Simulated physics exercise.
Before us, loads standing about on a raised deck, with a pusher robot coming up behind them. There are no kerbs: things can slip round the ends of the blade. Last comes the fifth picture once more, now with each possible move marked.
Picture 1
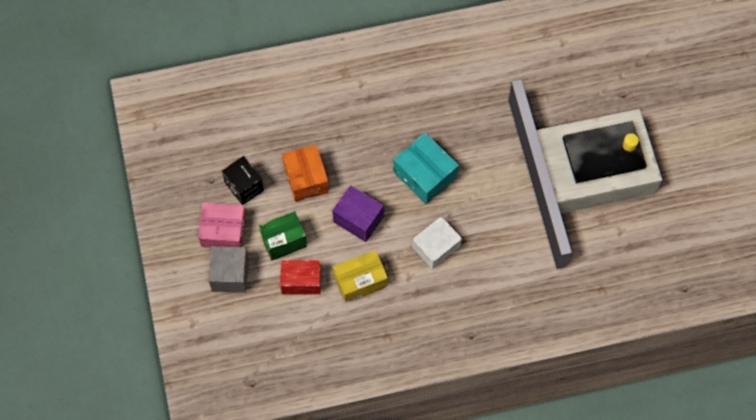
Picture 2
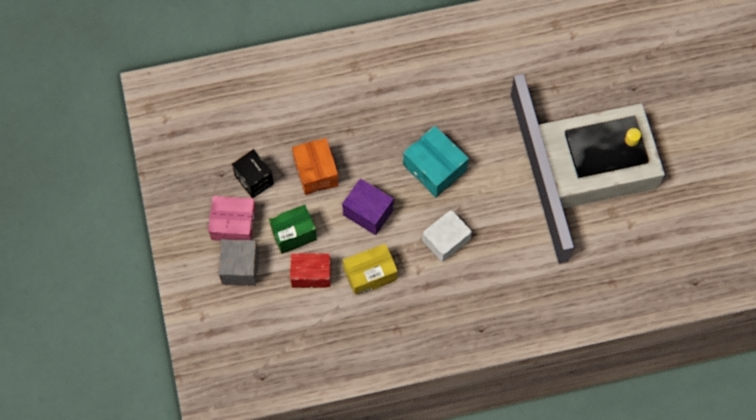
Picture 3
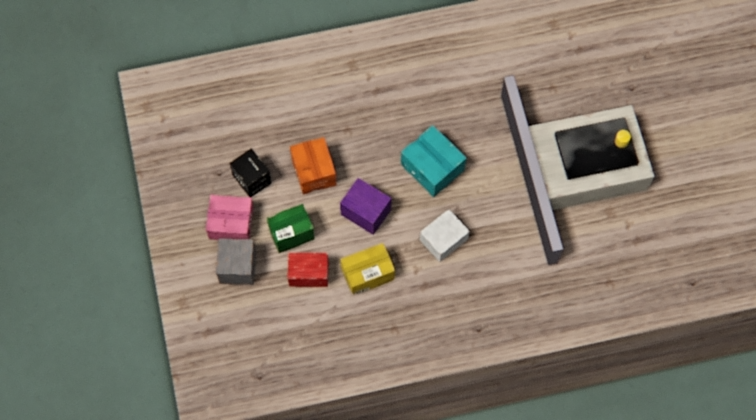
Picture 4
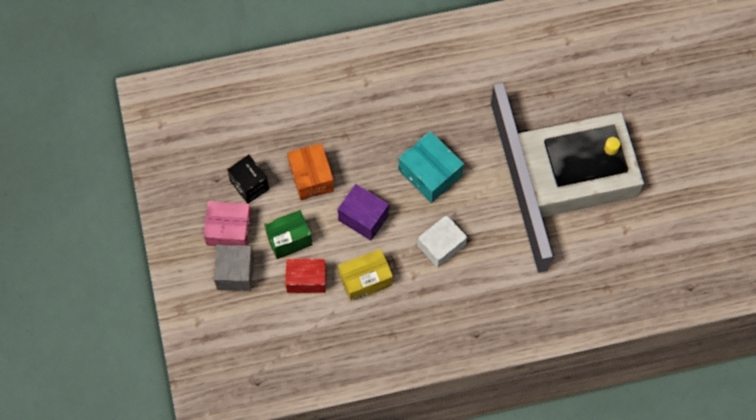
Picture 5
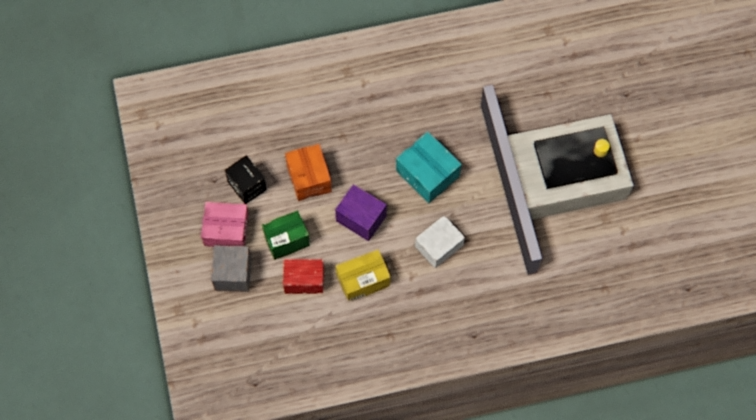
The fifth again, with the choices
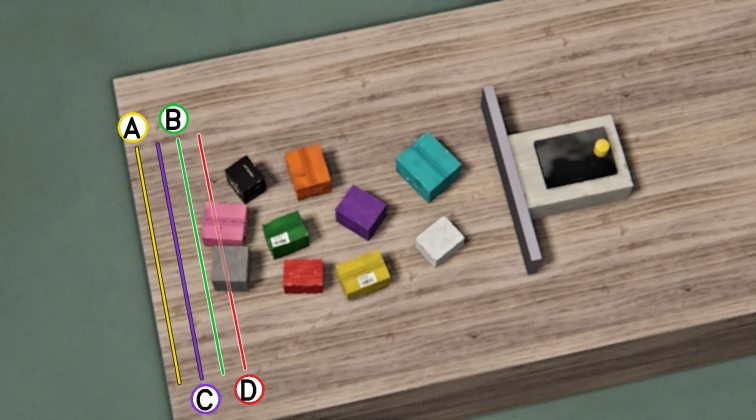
We see ten coloured boxes grouped on a wooden deck, with a pale pusher robot to their right, its long grey blade facing them. The robot creeps a short way left, narrowing the gap, while the boxes stay in place.
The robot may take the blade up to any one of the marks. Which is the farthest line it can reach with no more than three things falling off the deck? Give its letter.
No fourth one falls up to D.
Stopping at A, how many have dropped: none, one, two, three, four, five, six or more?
In all, six or more.
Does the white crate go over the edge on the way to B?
No.
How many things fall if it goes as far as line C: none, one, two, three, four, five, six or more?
By then, six or more.
On the marked copy, A at (157, 262); B at (200, 253); C at (179, 257); D at (221, 248).
Following D. Soon after the start, robot (468, 180); white crate (393, 242); turquoise box (372, 169).
Later, robot (364, 202); grey crate (210, 294); black box (196, 185).
In the end, robot (282, 219); black box over the edge; grey crate over the edge; three fallen.
As for the rest, A drops ten; B drops six; C drops seven.
